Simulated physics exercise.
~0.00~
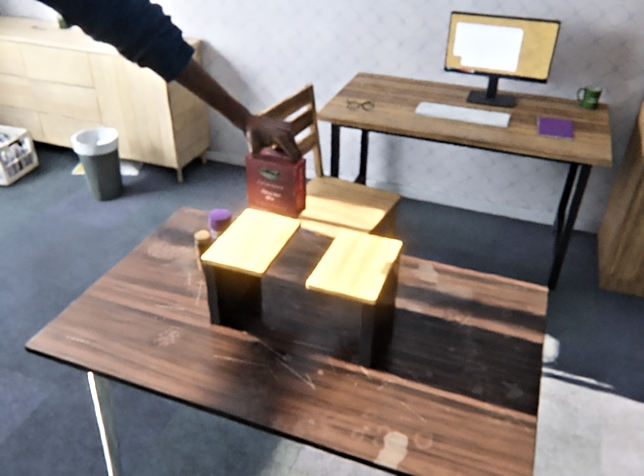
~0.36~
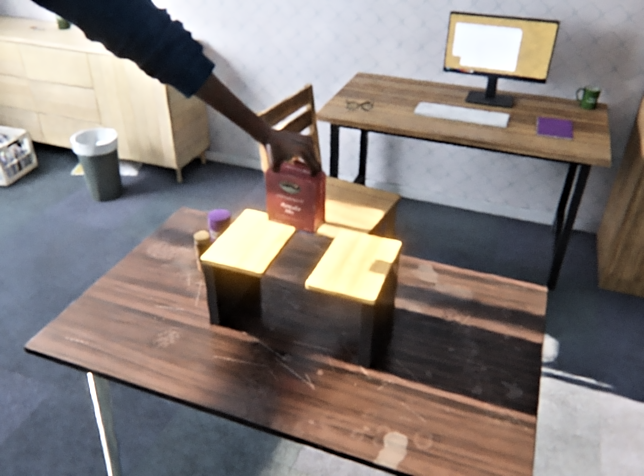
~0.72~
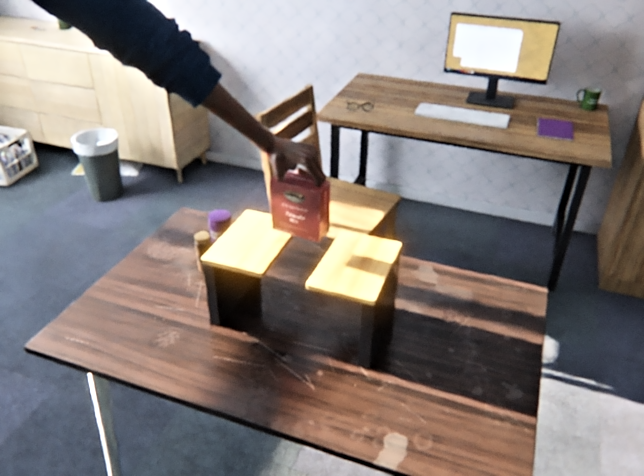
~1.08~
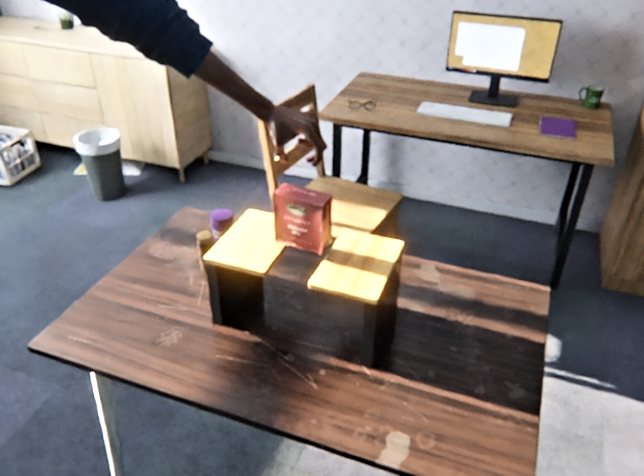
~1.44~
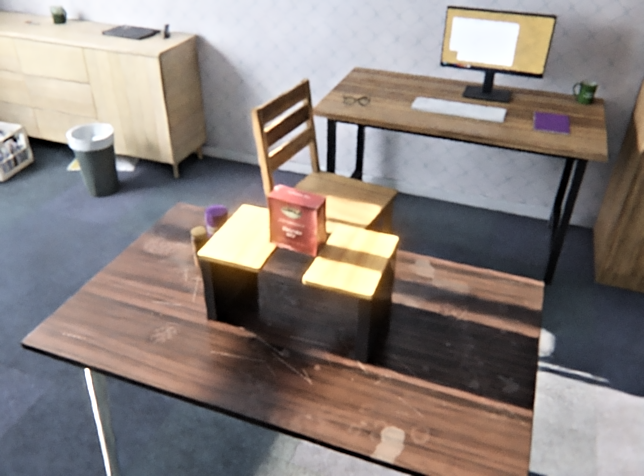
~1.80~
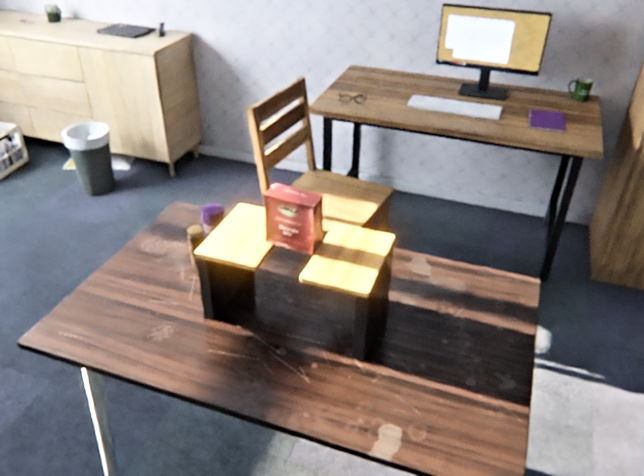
A hand holds a red packet upright above a small stand with two pale yellow tops and a gap between them, on a dark wooden table in a room seen from slightly above by a gently swaying camera. A brown shaker and a purple jar stand at the left, with a chair, a desk with a monitor, and a grey bin behind. The hand carries the packet right and lowers it to the gap. The fingers let go and the arm draws back out of view. The packet stays lodged upright at the gap, while the shaker and jar remain unmoved.
